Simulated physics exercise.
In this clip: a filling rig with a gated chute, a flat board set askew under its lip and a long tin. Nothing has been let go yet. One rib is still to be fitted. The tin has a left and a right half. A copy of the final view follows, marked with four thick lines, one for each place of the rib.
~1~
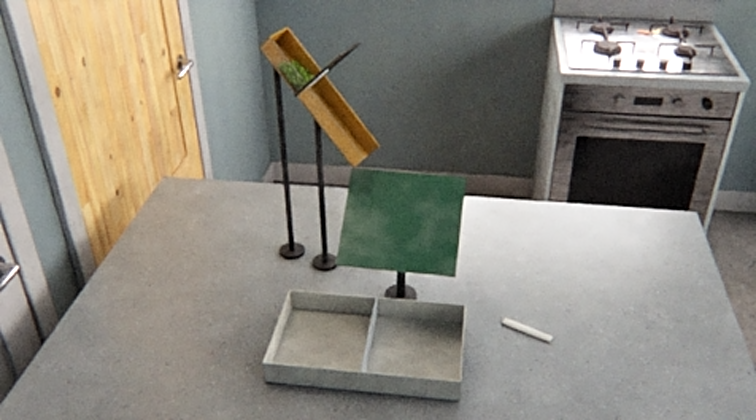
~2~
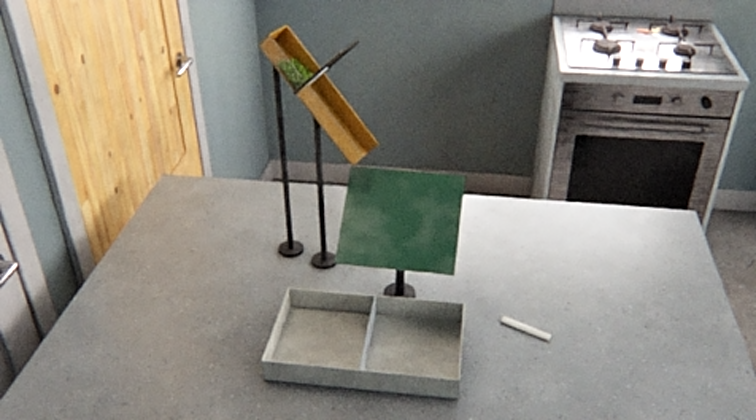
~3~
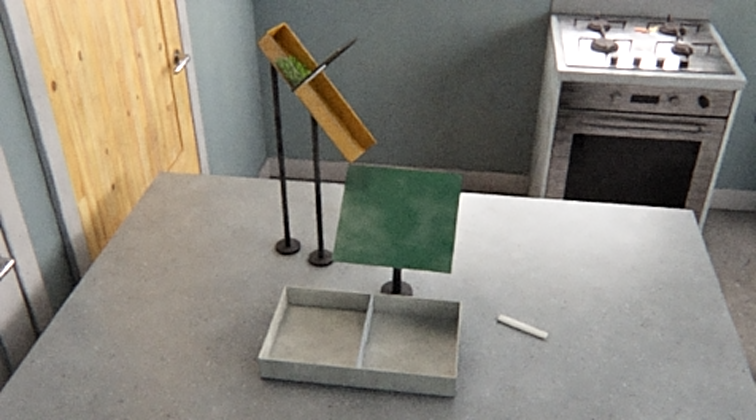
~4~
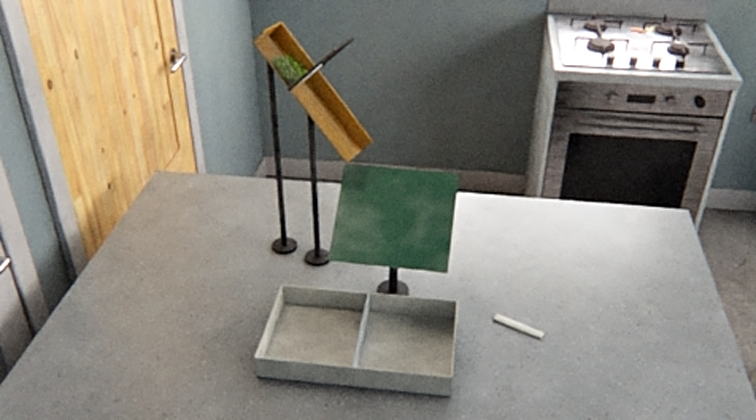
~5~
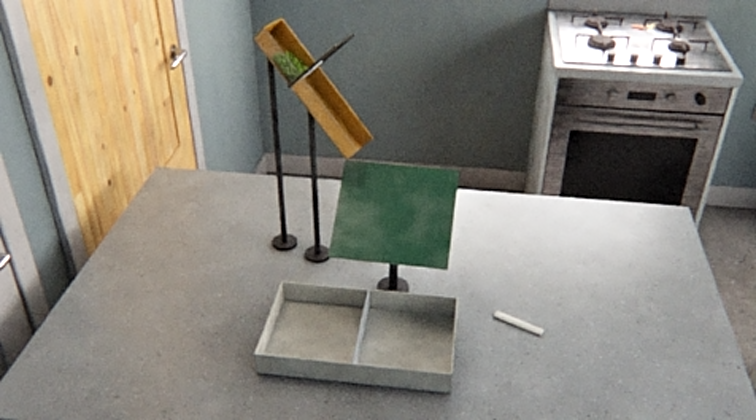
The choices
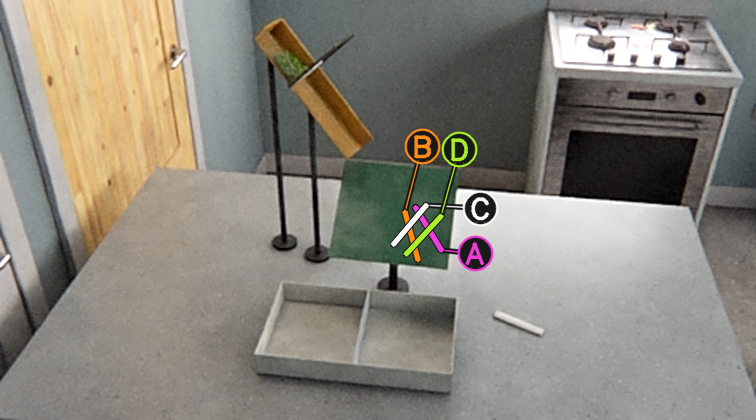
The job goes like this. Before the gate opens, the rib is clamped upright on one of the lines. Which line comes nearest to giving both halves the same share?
The best line is C.
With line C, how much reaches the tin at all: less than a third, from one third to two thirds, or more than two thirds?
It is more than two thirds.
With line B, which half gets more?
The right half.
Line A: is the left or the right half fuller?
Right.
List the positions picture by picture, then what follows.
Load behind the gate at (298, 77), dried peas; lip of the chute at (361, 161), sloping fairly steeply, in the first frame.
Middle of the board at (401, 219), tilted fairly steeply; middle of its low edge at (394, 269); of its high edge at (407, 171), in the second frame.
Front corners of the tin at (259, 358) and (455, 378); front end of its middle wall at (356, 368); gate still shut at (316, 72), in the third frame.
Middle of the load at (292, 72); lip at (354, 156), in the fourth frame.
Middle of the load at (292, 68); lip at (354, 153), in the fifth frame.
On the marked copy, line A from (415, 207) to (441, 250); line B from (405, 211) to (418, 259); line C from (426, 205) to (393, 244); line D from (441, 216) to (406, 254).
If A is chosen, of what is caught, none in the left half, all in the right.
If B is chosen, of what is caught, none in the left half, all in the right.
If C is chosen, of what is caught, about half in the left half, about half in the right.
If D is chosen, of what is caught, a small part in the left half, nearly all in the right.
